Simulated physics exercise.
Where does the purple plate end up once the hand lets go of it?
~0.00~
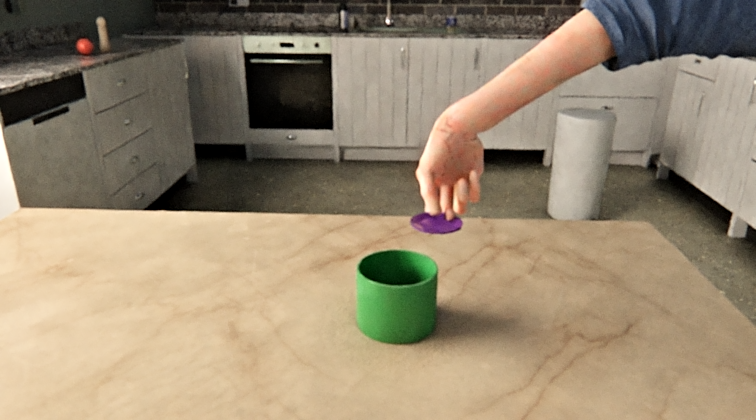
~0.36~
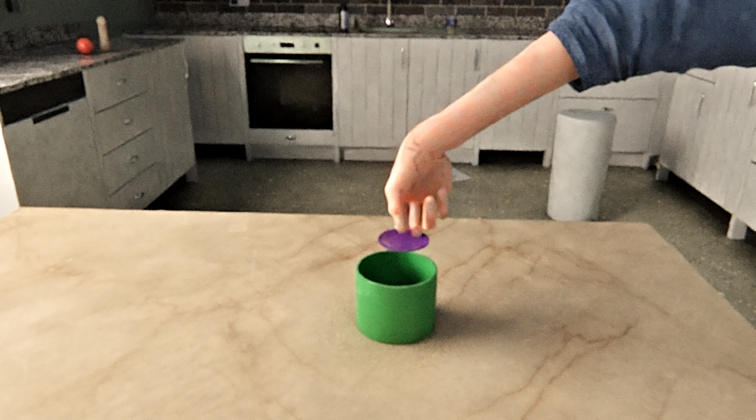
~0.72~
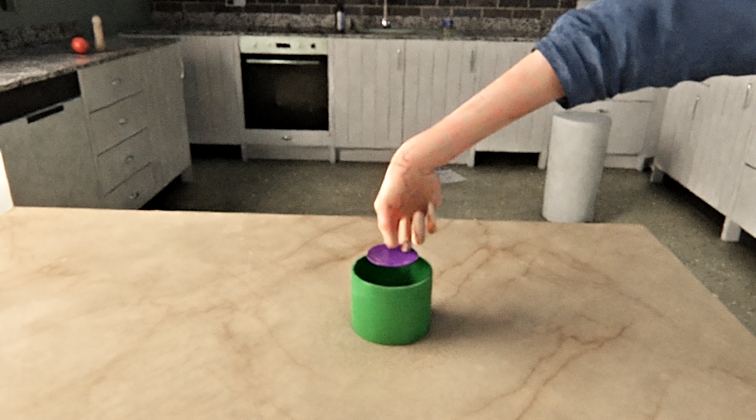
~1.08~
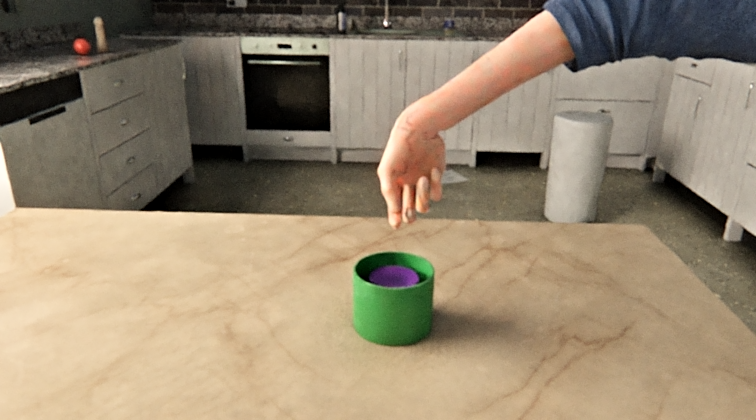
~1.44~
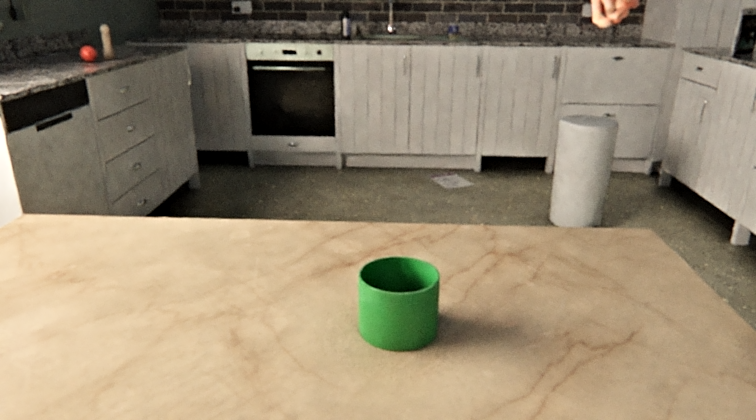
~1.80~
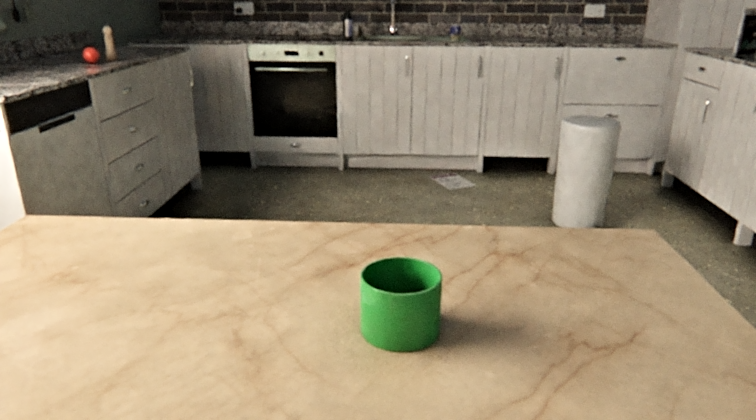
It drops inside the green container, slipping down past the rim and out of sight.
